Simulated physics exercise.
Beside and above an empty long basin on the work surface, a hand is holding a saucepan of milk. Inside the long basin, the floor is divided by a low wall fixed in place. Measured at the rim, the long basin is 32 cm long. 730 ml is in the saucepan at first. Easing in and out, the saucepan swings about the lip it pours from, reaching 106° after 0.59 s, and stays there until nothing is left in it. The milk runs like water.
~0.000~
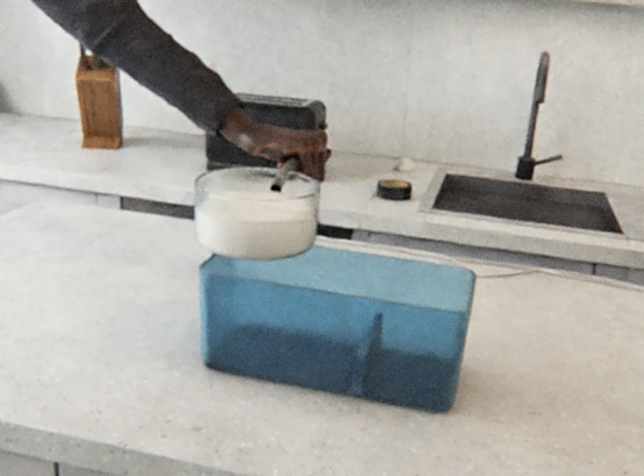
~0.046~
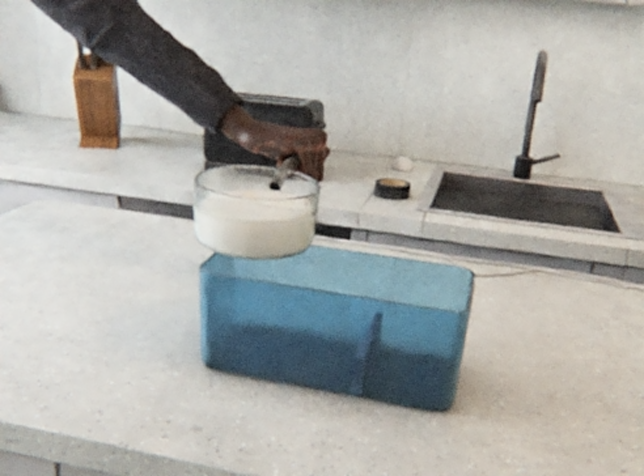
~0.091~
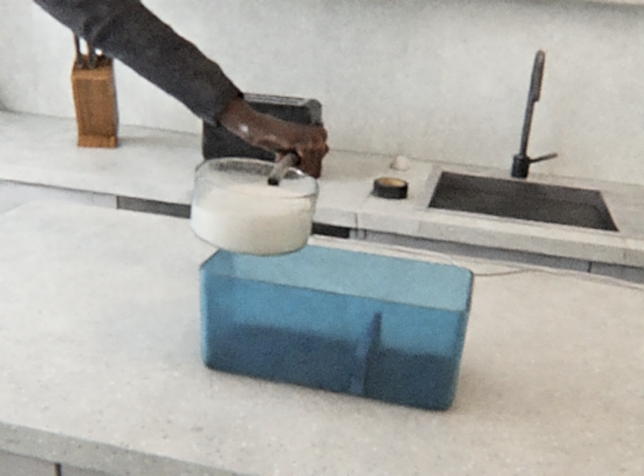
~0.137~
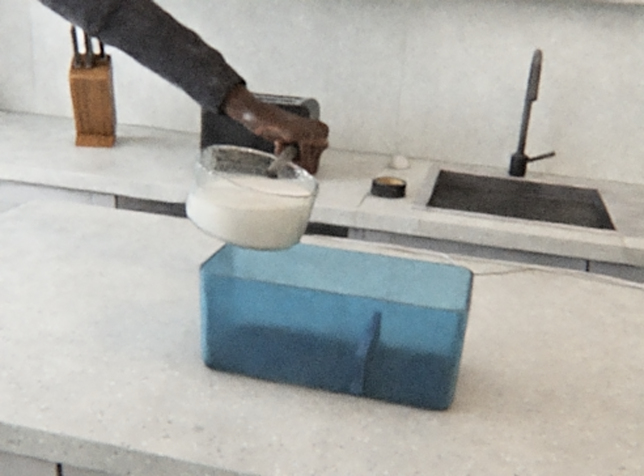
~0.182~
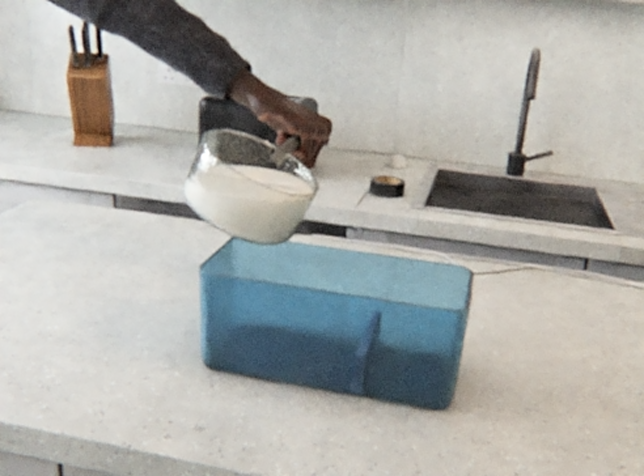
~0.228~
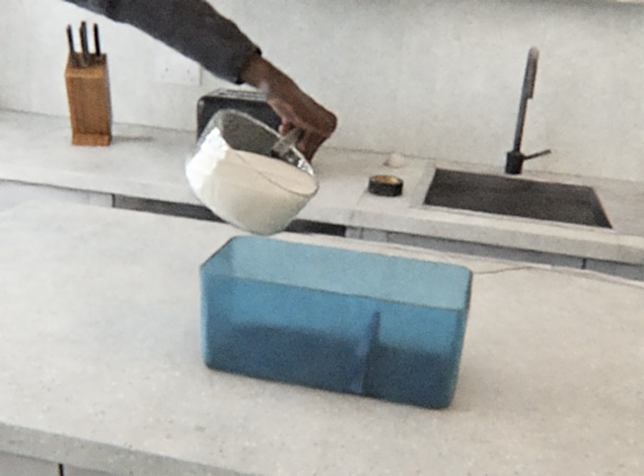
A hand held a clear glass pan of milk above a long blue basin on the counter, then slowly tilted it to the right, its left side rising as the milk shifted inside.
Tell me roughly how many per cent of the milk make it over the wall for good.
Roughly 64 per cent make it over.
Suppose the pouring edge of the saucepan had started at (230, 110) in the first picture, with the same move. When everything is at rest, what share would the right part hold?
It would then come to around 5 percent.
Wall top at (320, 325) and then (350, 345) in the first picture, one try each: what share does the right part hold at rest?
Result: 80 per cent, then 65 per cent.
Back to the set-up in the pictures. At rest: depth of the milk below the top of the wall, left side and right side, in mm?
Noted: Left near 42 mm, right near 16 mm.
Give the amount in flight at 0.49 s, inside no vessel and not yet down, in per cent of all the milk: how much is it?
Some 50 % is the figure.
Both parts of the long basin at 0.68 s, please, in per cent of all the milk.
5 on the left and 80 on the right, roughly.
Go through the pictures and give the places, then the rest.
It leans 0°; its right rim is at (317, 193); the milk meets the walls at (205, 198) and (315, 213); the long basin's rim runs from (218, 253) to (473, 292); the wall's top is at (370, 334), in the first frame.
It leans 2°; its right rim is at (317, 193); the milk meets the walls at (204, 197) and (314, 211), in the second frame.
It leans 6°; its right rim is at (317, 193); the milk meets the walls at (201, 193) and (313, 205), in the third frame.
It leans 13°; its right rim is at (316, 193); the milk meets the walls at (199, 185) and (313, 198), in the fourth frame.
It leans 23°; its right rim is at (315, 193); the milk meets the walls at (197, 170) and (313, 191), in the fifth frame.
It leans 34°; its right rim is at (315, 193); the milk meets the walls at (196, 150) and (317, 185), in the sixth frame.
After 0.49 s the tilt is 98° and 43 per cent is still to pour, 6 is left of the wall and 0 right of it.
After 0.68 s the tilt is 106° and 4 per cent is still to pour, 5 is left of the wall and 80 right of it.
After 0.87 s the tilt is 106° and 1 per cent is still to pour, 14 is left of the wall and 57 right of it.
After 1.09 s the tilt is 106° and 1 per cent is still to pour, 23 is left of the wall and 64 right of it.
In the end 25 per cent lies left of the wall, 64 right of it and 12 outside.
